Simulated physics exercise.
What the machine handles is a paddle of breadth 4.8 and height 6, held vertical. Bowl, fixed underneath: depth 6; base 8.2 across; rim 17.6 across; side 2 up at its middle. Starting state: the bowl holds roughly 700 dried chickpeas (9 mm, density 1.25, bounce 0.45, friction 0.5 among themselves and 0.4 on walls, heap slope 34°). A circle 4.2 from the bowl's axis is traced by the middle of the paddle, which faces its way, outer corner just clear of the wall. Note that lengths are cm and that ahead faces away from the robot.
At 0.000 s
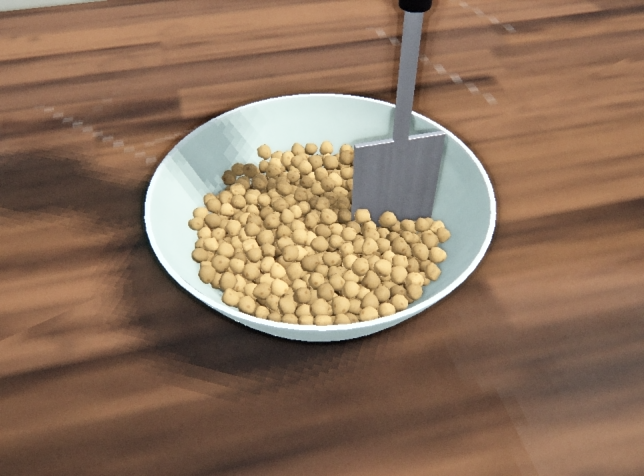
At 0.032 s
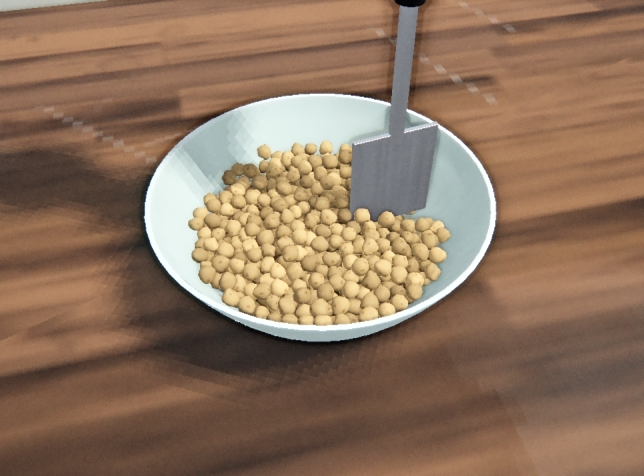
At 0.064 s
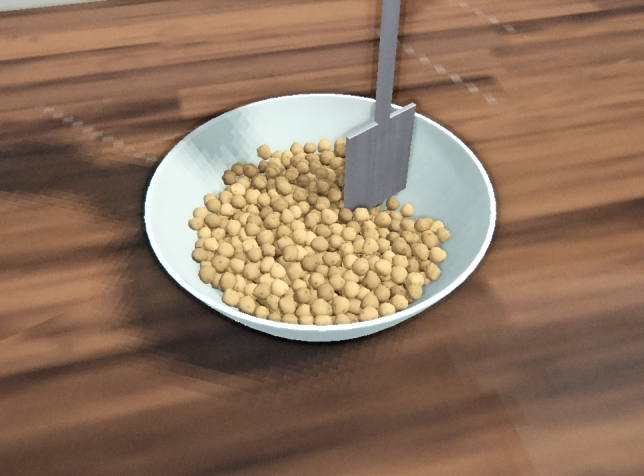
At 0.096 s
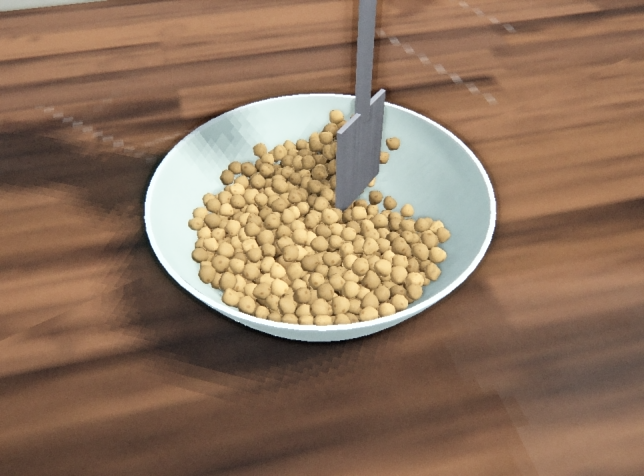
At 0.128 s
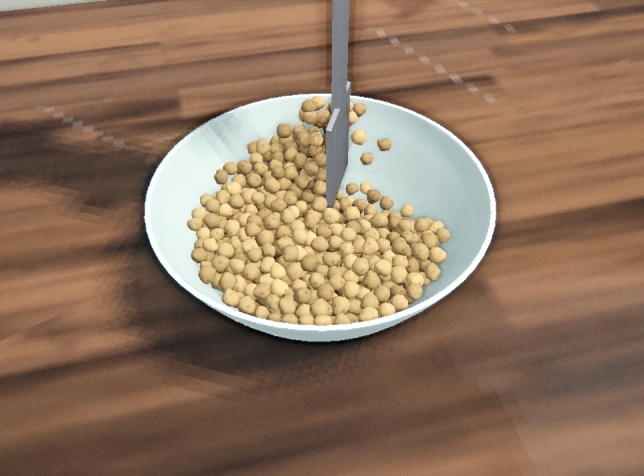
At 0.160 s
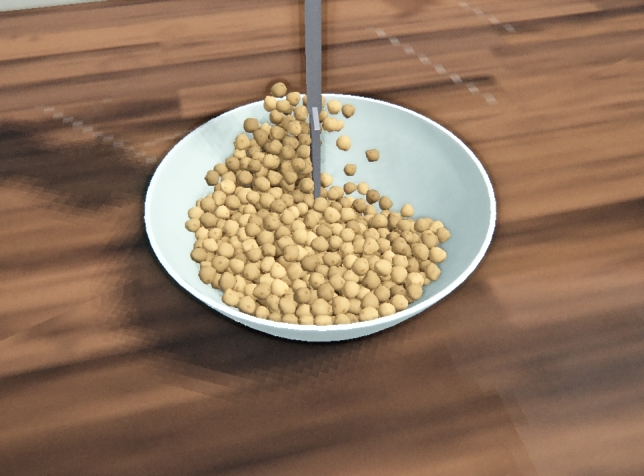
A flat grey metal paddle on a thin upright rod stands in the right side of a pale, wide bowl of tan chickpeas, on a brown wood-grain surface seen from above at an angle. It sweeps leftward along the back of the bowl, turning until edge-on. Chickpeas pile up high against the back rim ahead of it, a few scattering behind, while the camera stays still.
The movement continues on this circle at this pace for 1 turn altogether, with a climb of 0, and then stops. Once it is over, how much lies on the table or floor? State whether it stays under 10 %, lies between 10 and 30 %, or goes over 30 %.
It lies between 10 and 30 %.
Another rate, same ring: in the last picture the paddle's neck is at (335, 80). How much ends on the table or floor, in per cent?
Close to 15 in a hundred.
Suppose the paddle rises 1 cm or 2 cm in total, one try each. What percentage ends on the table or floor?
I'd say some 15 per cent, and some 5 per cent.
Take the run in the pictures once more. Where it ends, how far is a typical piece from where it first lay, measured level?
5 cm.
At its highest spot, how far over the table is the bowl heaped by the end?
Roughly 6.0 centimetres.
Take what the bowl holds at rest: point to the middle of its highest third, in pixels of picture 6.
Centre, approx.: (358, 175).
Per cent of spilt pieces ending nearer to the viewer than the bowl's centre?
Around 80 percent of the pieces.
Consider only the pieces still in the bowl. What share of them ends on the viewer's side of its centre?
It comes to near 35 percent.
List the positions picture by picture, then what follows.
The first frame shows the paddle neck at (403, 114), 0° round; upper third of the load around (309, 228), from x 195 to 440, top at y 150; 697 in the bowl.
The second frame shows the paddle neck at (399, 108), 7° round; upper third of the load around (310, 228), from x 195 to 440, top at y 150.
The third frame shows the paddle neck at (384, 95), 25° round; upper third of the load around (313, 225), from x 195 to 440, top at y 145.
The fourth frame shows the paddle neck at (363, 86), 44° round; upper third of the load around (313, 217), from x 195 to 440, top at y 115.
The fifth frame shows the paddle neck at (339, 80), 62° round; upper third of the load around (302, 215), from x 195 to 440, top at y 105.
The sixth frame shows the paddle neck at (314, 79), 81° round; upper third of the load around (287, 206), from x 190 to 440, top at y 90; 697 in the bowl.
After 0.35 s, 188° round, highest piece 8 above the table; 668 in the bowl, 10 on the table or floor, 19 in flight or on the tool.
After 0.53 s, 295° round, highest piece 9 above the table; 604 in the bowl, 61 on the table or floor, 32 in flight or on the tool.
After 0.82 s, 0° round, highest piece 6 above the table; 570 in the bowl, 127 on the table or floor.
After 1.52 s, 0° round, highest piece 6 above the table; 570 in the bowl, 127 on the table or floor.
In the end, 570 in the bowl, 127 on the table or floor. That is 18 % on the table or floor.
